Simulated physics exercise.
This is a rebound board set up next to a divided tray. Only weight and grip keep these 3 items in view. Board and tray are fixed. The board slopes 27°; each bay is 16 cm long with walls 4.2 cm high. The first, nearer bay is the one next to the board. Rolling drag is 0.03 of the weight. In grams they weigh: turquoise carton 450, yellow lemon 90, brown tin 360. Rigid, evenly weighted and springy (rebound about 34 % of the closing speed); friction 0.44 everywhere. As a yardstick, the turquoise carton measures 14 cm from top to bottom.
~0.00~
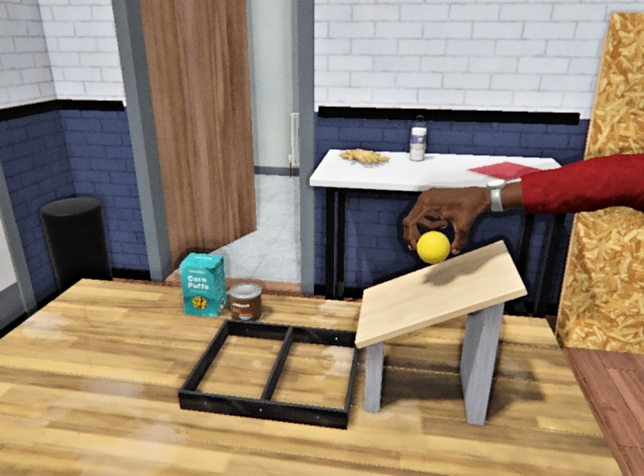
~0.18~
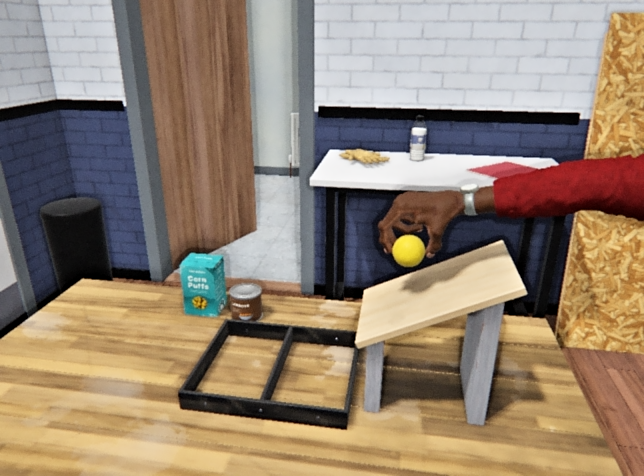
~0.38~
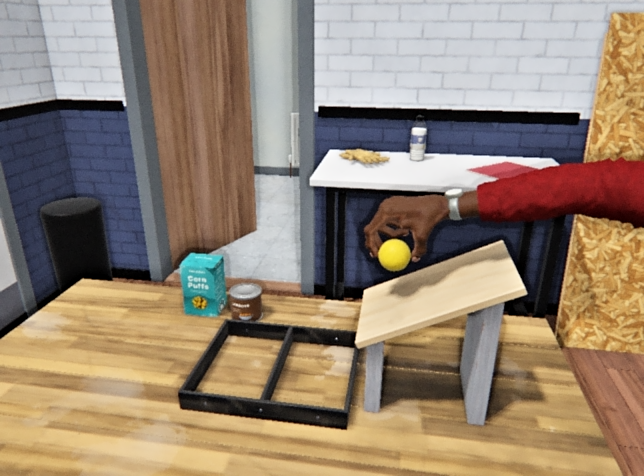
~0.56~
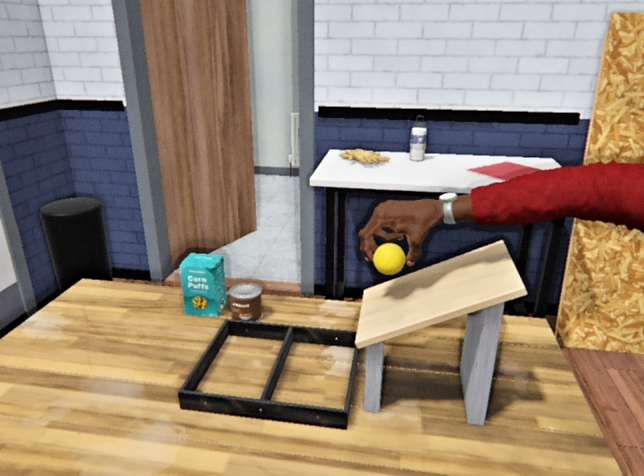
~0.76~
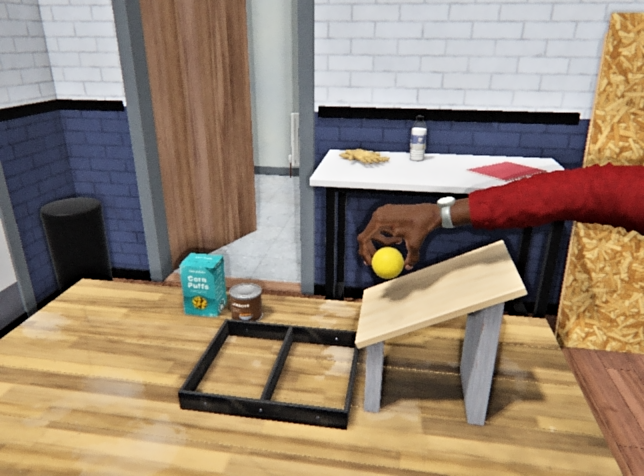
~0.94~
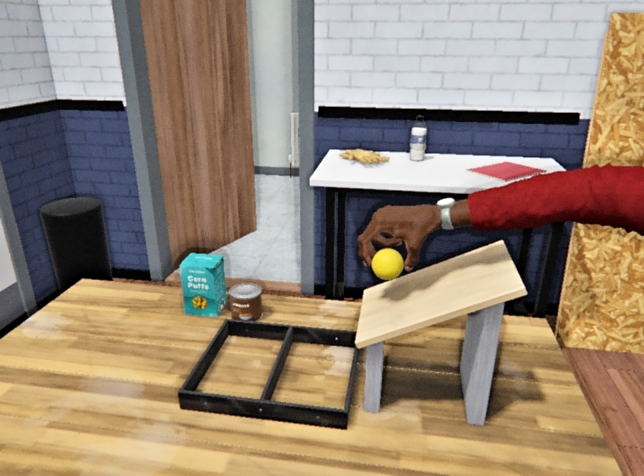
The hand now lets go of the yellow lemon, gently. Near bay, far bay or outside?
It comes to this: Nearer bay.
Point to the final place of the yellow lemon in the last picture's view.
Around (296, 366).
By 1.14 s, yellow lemon near (378, 290).
By 1.34 s, yellow lemon near (318, 338).
By 1.54 s, yellow lemon near (297, 361).
When it is over (2.1 s), it is in the nearer bay; the bystanders within 4 cm of the start. End places, in pixels of the last picture, yellow lemon near (296, 366).
